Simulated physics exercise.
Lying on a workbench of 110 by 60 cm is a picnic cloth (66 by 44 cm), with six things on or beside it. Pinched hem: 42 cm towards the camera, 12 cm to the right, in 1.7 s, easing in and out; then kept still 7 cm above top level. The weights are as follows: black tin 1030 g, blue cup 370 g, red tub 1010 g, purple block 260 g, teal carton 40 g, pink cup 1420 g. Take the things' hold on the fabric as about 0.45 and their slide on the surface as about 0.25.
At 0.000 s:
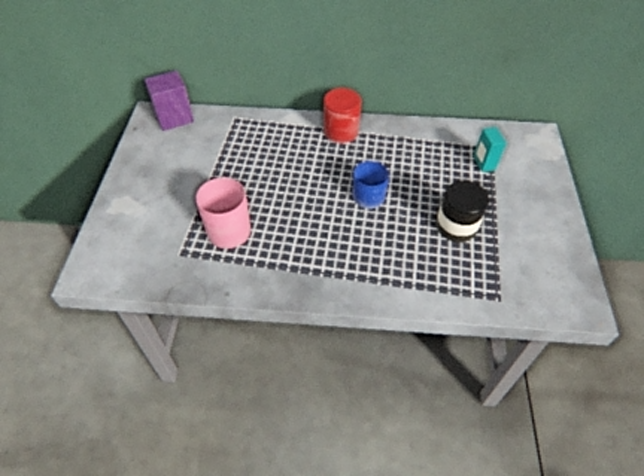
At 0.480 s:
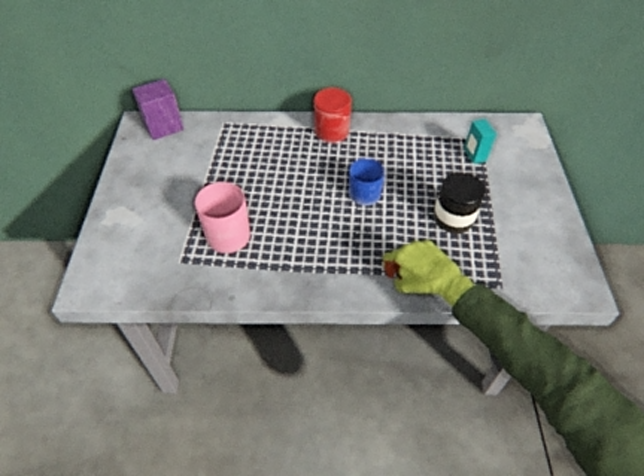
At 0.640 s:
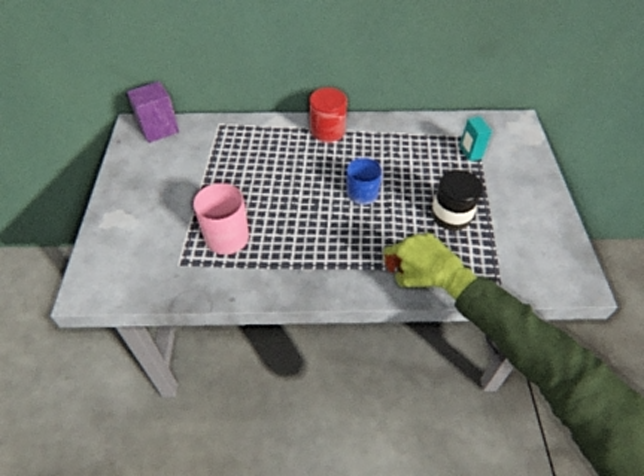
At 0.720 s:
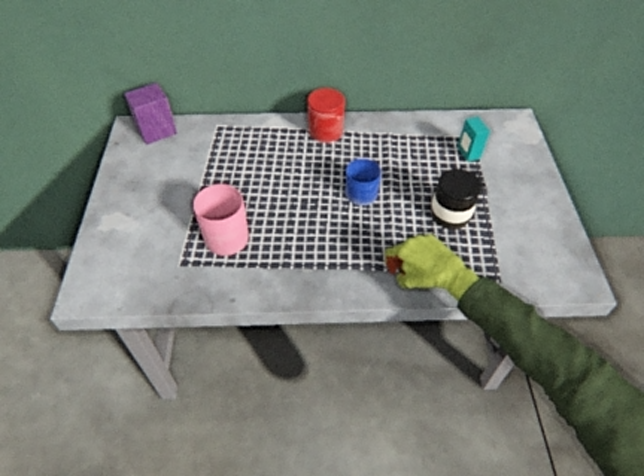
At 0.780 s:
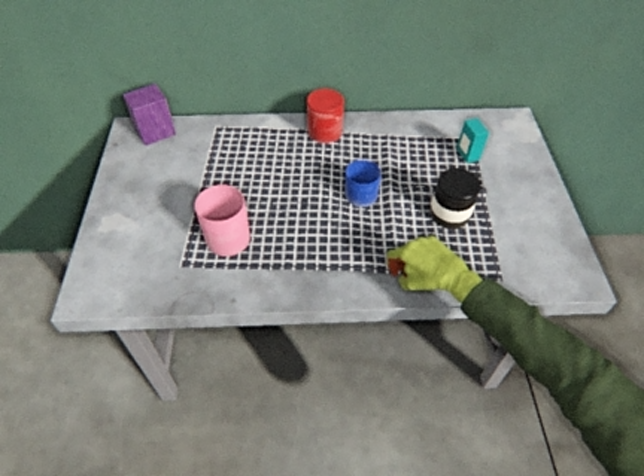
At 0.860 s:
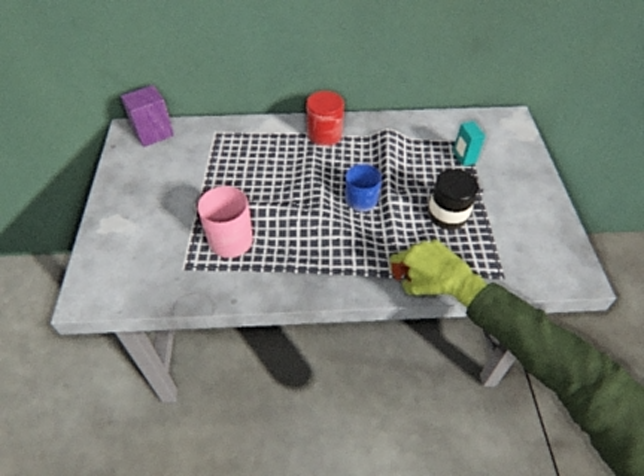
A gloved hand grips the checked cloth's front edge, then slightly wrinkles it beneath the cups.
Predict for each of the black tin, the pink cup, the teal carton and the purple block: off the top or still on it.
Prediction: Black tin - off the top; pink cup - off the top; teal carton - off the top; purple block - still on it.
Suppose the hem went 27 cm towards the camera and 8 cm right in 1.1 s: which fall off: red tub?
Outcome: Red tub is still there.
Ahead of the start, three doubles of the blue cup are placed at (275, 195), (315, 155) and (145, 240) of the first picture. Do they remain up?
Going through the three spots as listed: Ends up off the top, ends up off the top and holds its spot.
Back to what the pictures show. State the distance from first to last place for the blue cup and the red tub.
Result: Blue cup off the top and red tub 4 cm.
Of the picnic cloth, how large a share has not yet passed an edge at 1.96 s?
Near 15 in a hundred.
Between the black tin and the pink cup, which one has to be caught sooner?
That's the black one.
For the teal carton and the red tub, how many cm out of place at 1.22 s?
The teal carton is about 10 cm off and the red tub about 4 cm.
At 1.2 s, 95 % of the picnic cloth is still over the top; teal carton 12 cm off its start, black tin 10 cm off its start, pink cup 9 cm off its start.
At 1.6 s, 70 % of the picnic cloth is still over the top; black tin 26 cm off its start, teal carton 25 cm off its start, pink cup 21 cm off its start.
At 2.0 s, 15 % of the picnic cloth is still over the top; black tin over the edge, teal carton on its side, 40 cm off its start at (544, 274), pink cup on its side, 34 cm off its start at (331, 356).
At 2.3 s, 0 % of the picnic cloth is still over the top; black tin over the edge, teal carton over the edge, pink cup over the edge.
At 3.9 s, 0 % of the picnic cloth is still over the top; teal carton over the edge, black tin over the edge, pink cup over the edge, purple block 0 cm off its start at (142, 97).
